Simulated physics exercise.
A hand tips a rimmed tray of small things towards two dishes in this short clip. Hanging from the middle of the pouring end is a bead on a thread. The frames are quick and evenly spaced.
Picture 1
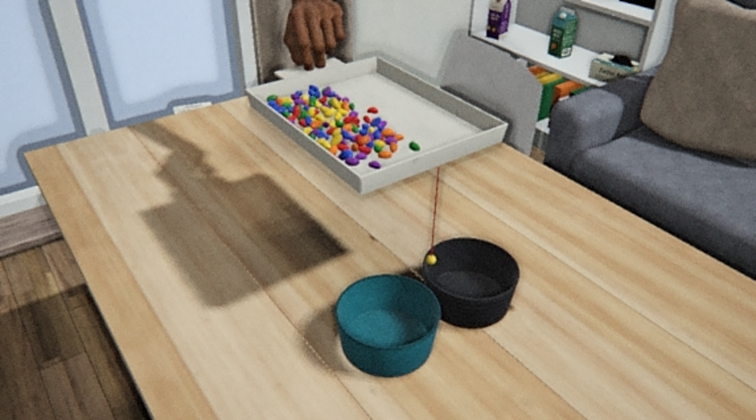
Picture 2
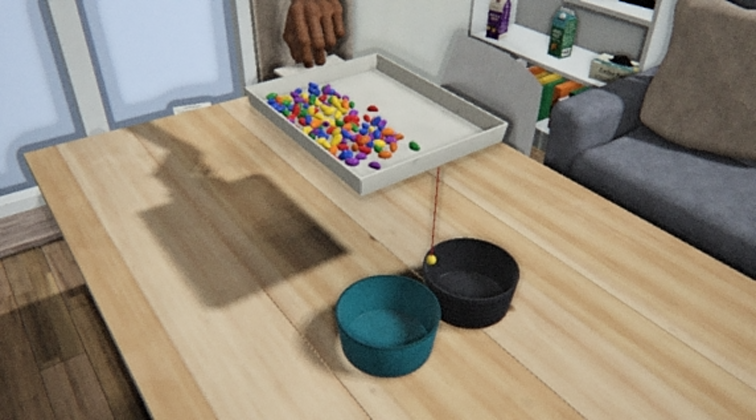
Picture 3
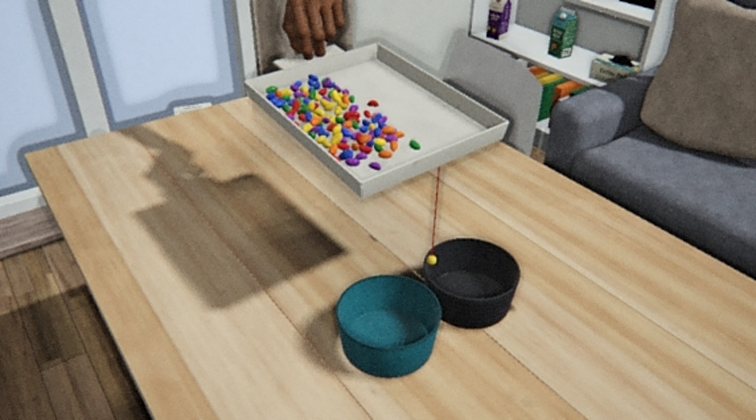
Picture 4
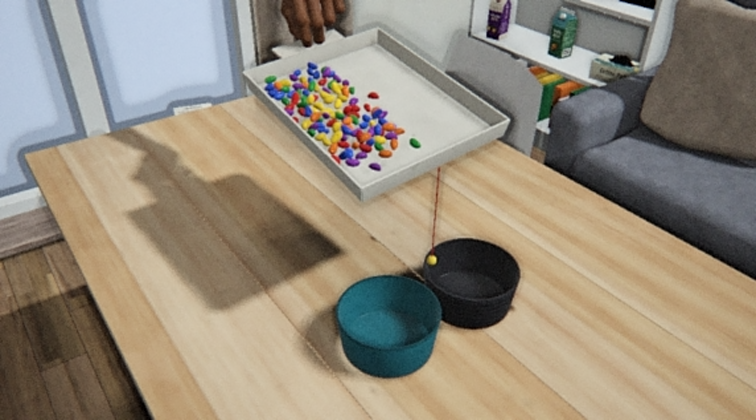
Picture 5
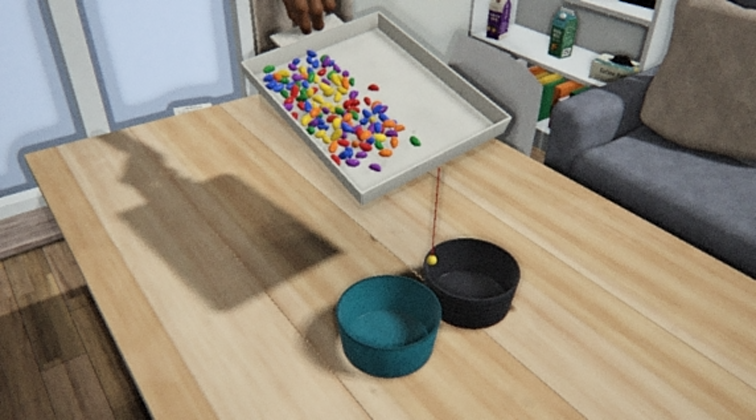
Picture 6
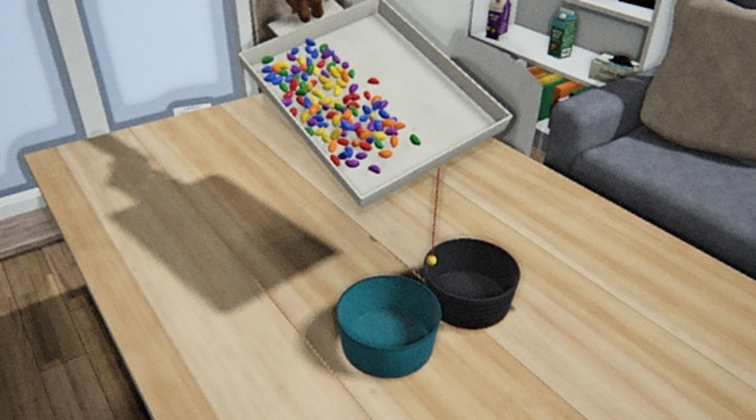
At first, a hand holds a rimmed tray of colourful jelly beans nearly level above a teal dish and a black dish, a yellow bead hanging on a thread. Then the hand raises the back of the tray, tilting it gradually steeper towards its near left corner, while the beans stay bunched along the left side.
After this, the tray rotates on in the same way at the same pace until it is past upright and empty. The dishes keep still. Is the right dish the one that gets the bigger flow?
No.
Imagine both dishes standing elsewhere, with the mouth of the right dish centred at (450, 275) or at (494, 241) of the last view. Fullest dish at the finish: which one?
First try: The leftmost dish. Second try: The leftmost dish.
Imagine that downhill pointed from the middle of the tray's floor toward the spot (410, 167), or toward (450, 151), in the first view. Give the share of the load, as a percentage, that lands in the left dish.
First case around 60 per cent, second case 0 per cent.
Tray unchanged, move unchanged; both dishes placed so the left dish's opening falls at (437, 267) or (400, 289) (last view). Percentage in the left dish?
In order: 0 percent and 70 percent.
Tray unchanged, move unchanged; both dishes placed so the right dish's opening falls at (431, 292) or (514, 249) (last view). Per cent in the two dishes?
About 60 % and 20 %.
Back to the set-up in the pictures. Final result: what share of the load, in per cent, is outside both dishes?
Near 10 in a hundred.
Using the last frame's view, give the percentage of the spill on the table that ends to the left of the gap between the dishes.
About 100 %.
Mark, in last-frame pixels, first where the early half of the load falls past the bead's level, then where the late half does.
(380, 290), then (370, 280).
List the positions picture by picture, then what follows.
Corners of the pouring end (362, 175) and (504, 124), level; middle of the load (336, 125), jelly beans; left dish (420, 355); right dish (503, 307); bead on its thread (431, 260), in the first picture.
Corners of the pouring end (362, 176) and (504, 123), level; middle of the load (336, 124), in the second picture.
Corners of the pouring end (362, 180) and (505, 122), tipped barely, lowest at the left corner; middle of the load (336, 121), in the third picture.
Corners of the pouring end (362, 185) and (506, 119), tipped a little, lowest at the left corner; middle of the load (336, 115), in the fourth picture.
Corners of the pouring end (362, 190) and (507, 117), tipped clearly, lowest at the left corner; middle of the load (335, 110), in the fifth picture.
Corners of the pouring end (362, 195) and (508, 115), tipped clearly, lowest at the left corner; middle of the load (335, 105); left dish (420, 356); right dish (504, 308), in the sixth picture.
Just after the last frame, tray tipped steeply; almost all on the tray; just a few in the air.
A moment on, tray tipped past a quarter turn; roughly half on the tray; roughly a quarter in the left dish; just a few outside both; roughly a quarter in the air.
Further on, tray tipped past a quarter turn; almost all in the left dish; about a tenth outside both.
When it is over, tray tipped past a quarter turn; almost all in the left dish; not one in the right dish; about a tenth outside both.
